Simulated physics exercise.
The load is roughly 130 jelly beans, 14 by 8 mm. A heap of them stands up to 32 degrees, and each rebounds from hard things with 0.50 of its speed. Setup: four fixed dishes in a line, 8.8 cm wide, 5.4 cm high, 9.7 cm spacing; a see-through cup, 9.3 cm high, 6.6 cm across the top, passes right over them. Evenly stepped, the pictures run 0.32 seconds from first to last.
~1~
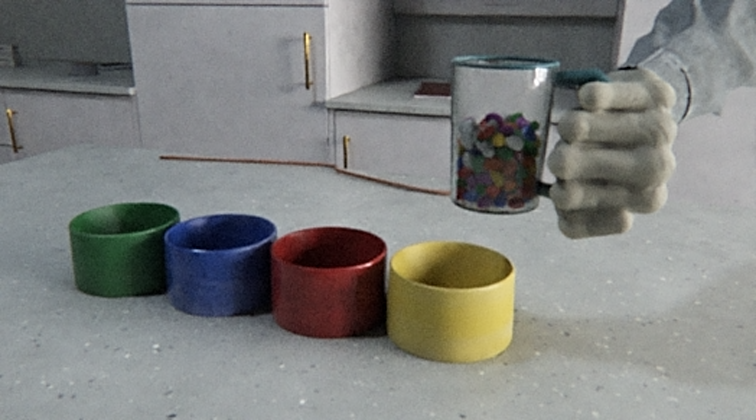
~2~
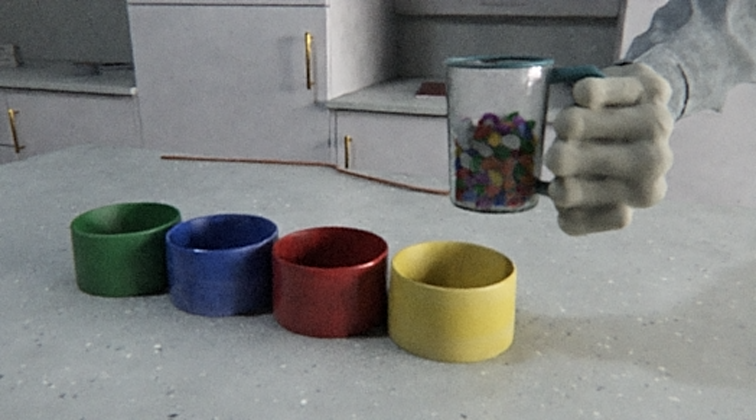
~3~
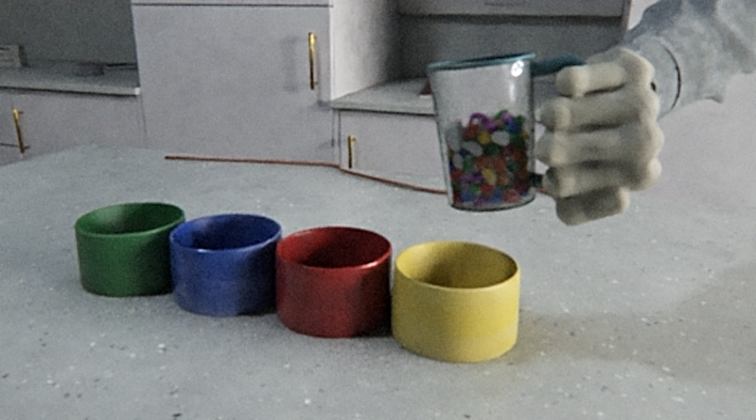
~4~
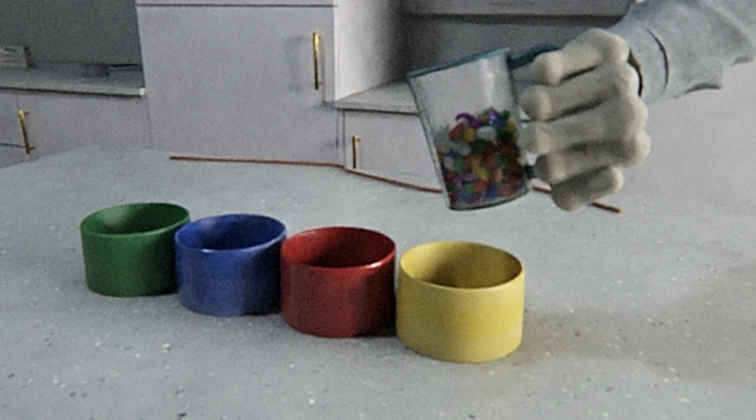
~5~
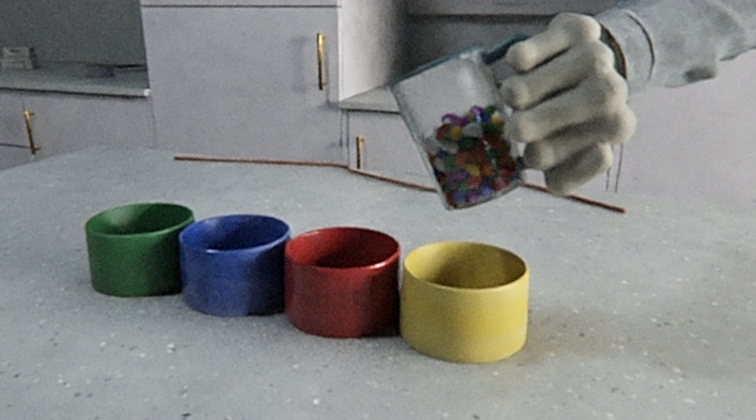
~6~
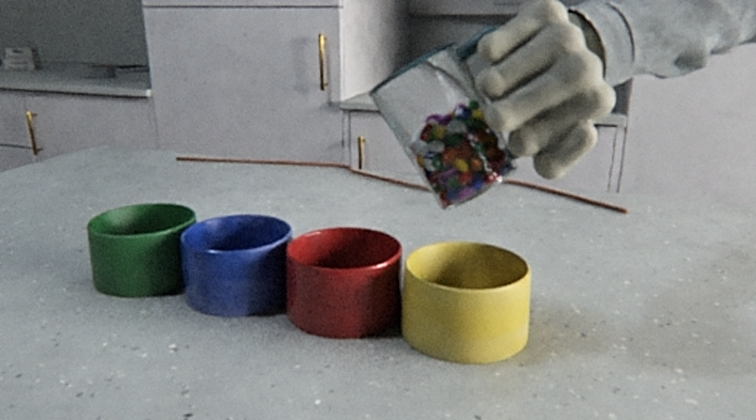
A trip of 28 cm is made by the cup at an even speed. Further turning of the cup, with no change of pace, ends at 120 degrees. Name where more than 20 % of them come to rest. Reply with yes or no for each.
Red dish: No, blue dish: Yes, green dish: Yes, yellow dish: No, counter: No.
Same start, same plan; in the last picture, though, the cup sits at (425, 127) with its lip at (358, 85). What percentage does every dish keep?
Per cent kept: Red 0; blue 0; green 90; yellow 0.
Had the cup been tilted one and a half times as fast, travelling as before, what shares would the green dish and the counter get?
Shares: Green at 0; counter at 10.
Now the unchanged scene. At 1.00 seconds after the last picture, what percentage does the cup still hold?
It comes to about 5 percent.
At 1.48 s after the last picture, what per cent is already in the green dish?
Roughly 50 %.
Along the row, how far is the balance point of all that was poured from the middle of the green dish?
4 cm or so, rightwards.
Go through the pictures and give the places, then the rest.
In the first frame, cup at (499, 134), tilt 0 degrees, lip at (454, 60), moved 0.0 cm; middle of the pieces at (497, 166); yellow dish at (452, 264); red dish at (329, 247); blue dish at (222, 232); green dish at (126, 219).
In the second frame, cup at (496, 133), tilt 2 degrees, lip at (448, 62), moved 0.3 cm; middle of the pieces at (495, 166).
In the third frame, cup at (486, 132), tilt 8 degrees, lip at (431, 67), moved 1.2 cm; middle of the pieces at (489, 164).
In the fourth frame, cup at (473, 131), tilt 16 degrees, lip at (411, 75), moved 2.4 cm; middle of the pieces at (480, 162).
In the fifth frame, cup at (461, 130), tilt 24 degrees, lip at (393, 84), moved 3.5 cm; middle of the pieces at (472, 159).
In the sixth frame, cup at (446, 129), tilt 32 degrees, lip at (375, 93), moved 4.7 cm; middle of the pieces at (461, 156); yellow dish at (467, 265); red dish at (344, 248); blue dish at (237, 233); green dish at (143, 219).
Then, 0.60 s after the last picture, tilt 108 degrees; cup holds 100 %.
Then, 1.00 s after the last picture, tilt 120 degrees; cup holds 5 %, blue 40 %, green 40 %.
Then, 1.48 s after the last picture, tilt 120 degrees; cup holds 0 %, blue 40 %, green 50 %.
In the end, red 0 %, blue 40 %, green 50 %, yellow 0 %, counter 15 %.
